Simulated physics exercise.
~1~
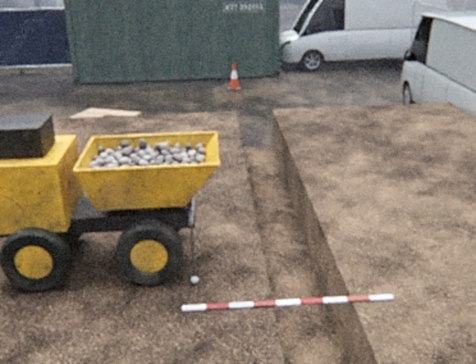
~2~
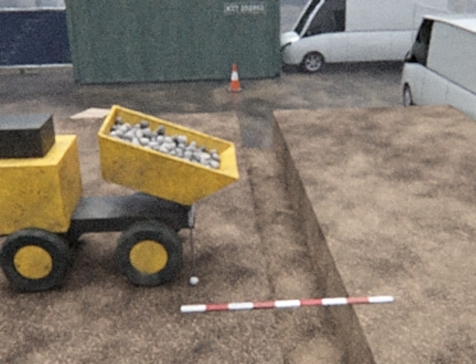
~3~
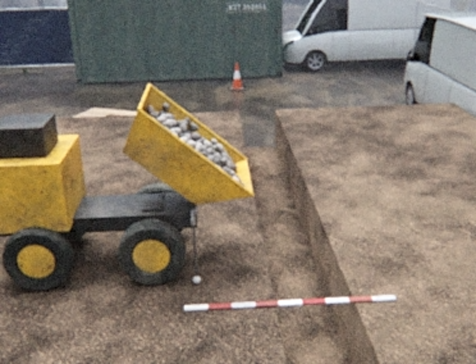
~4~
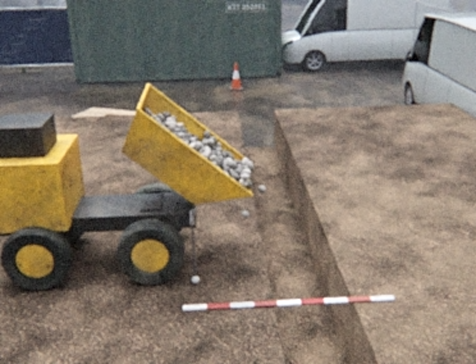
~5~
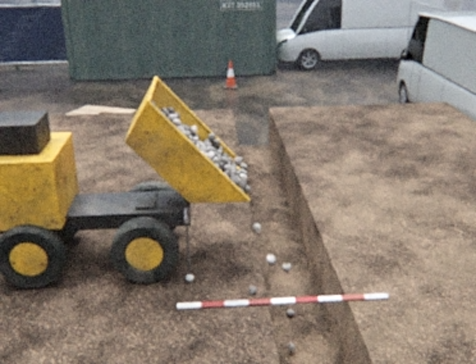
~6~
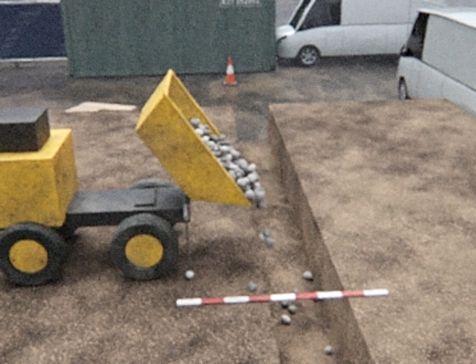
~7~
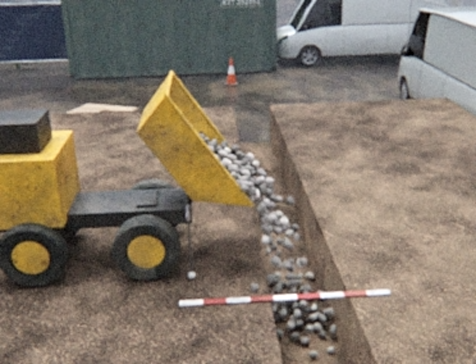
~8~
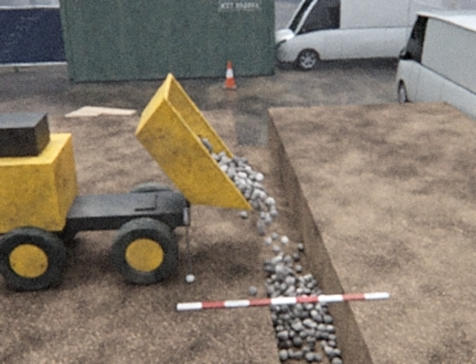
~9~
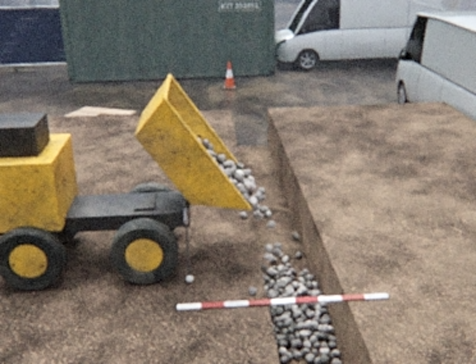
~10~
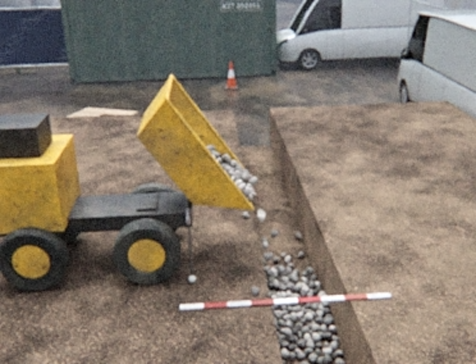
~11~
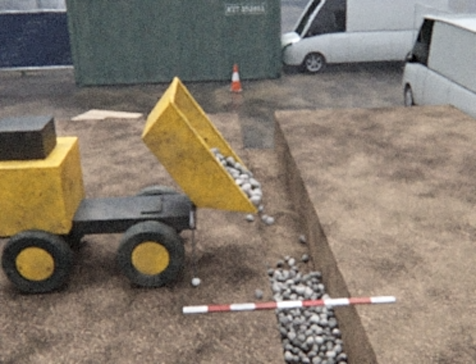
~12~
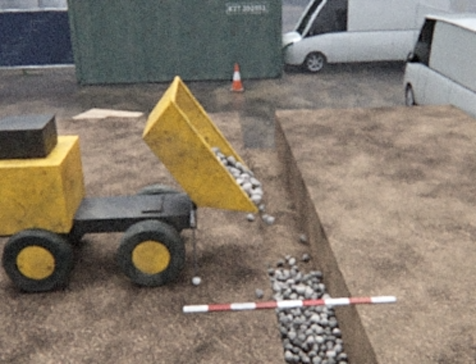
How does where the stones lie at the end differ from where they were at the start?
At the start the stones are all heaped in the yellow skip. By the end many of them lie lower and further right, in the trench, while the rest are still in the tilted skip.
